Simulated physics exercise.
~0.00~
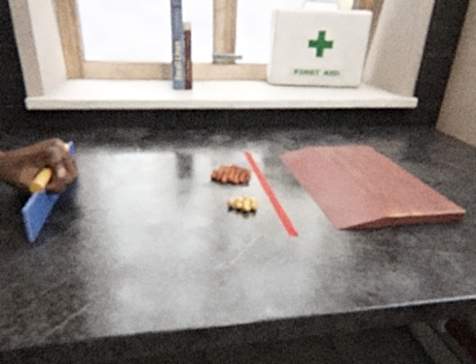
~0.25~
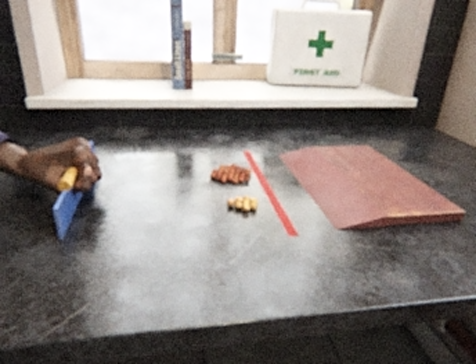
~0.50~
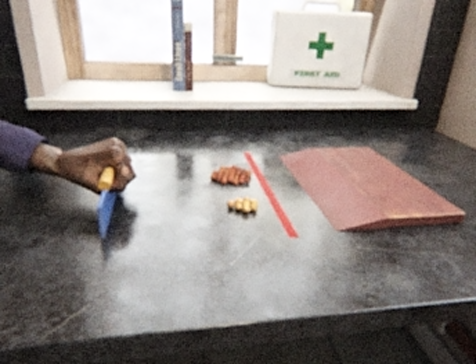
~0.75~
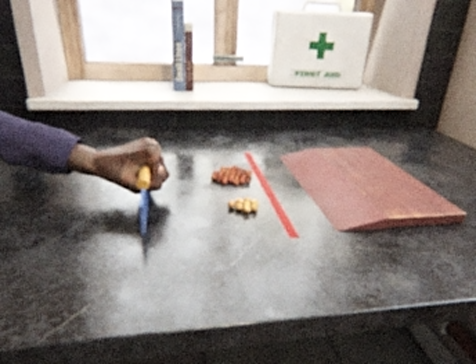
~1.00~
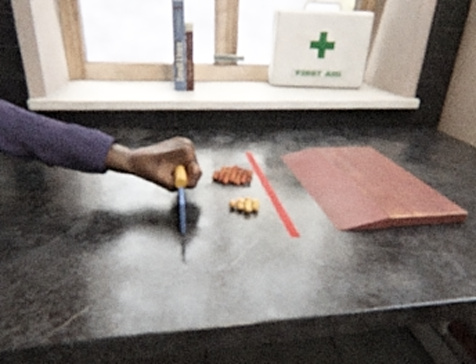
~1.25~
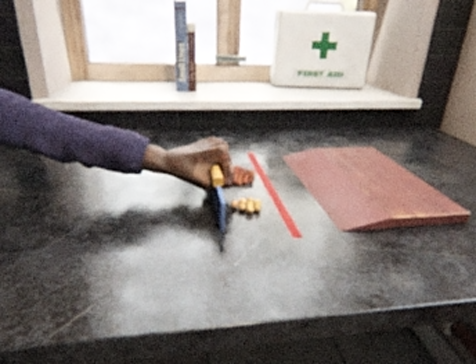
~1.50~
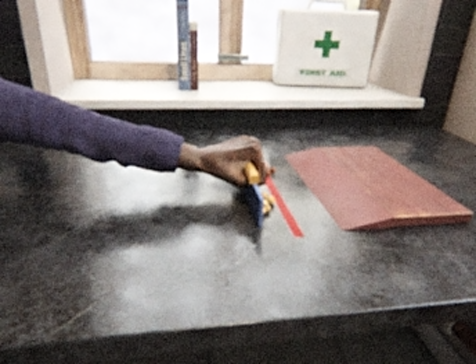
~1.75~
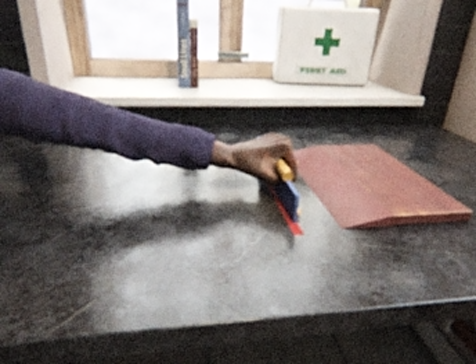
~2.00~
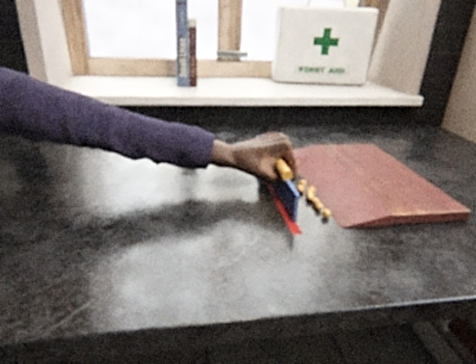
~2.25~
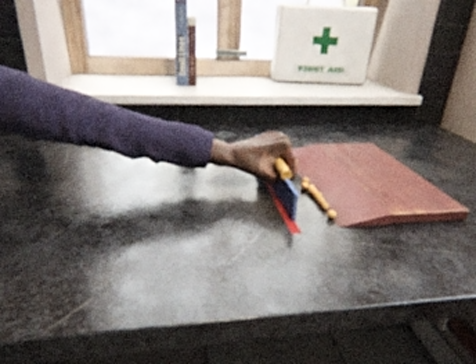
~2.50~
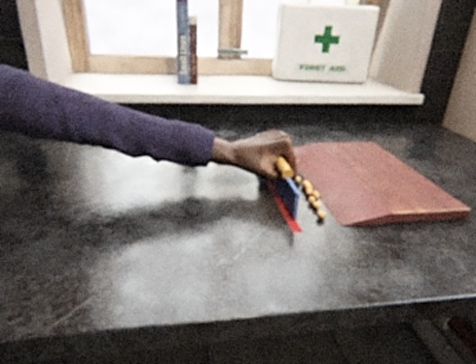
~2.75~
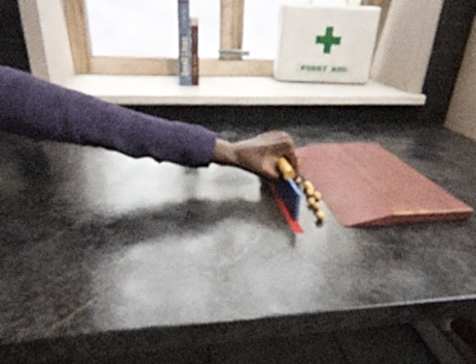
On a dark, mottled countertop beneath a window with a first aid box on the sill, a hand in a purple sleeve holds a blue scraper upright at the left. Two small heaps, one reddish and one yellowish, lie before a strip of red tape and a reddish ramped slab. The hand slides the scraper steadily right until it meets the heaps and pushes them over the tape. The blade then halts at the tape. Yellowish pieces shift slightly beyond it, then settle short of the slab, while the reddish heap is out of sight.
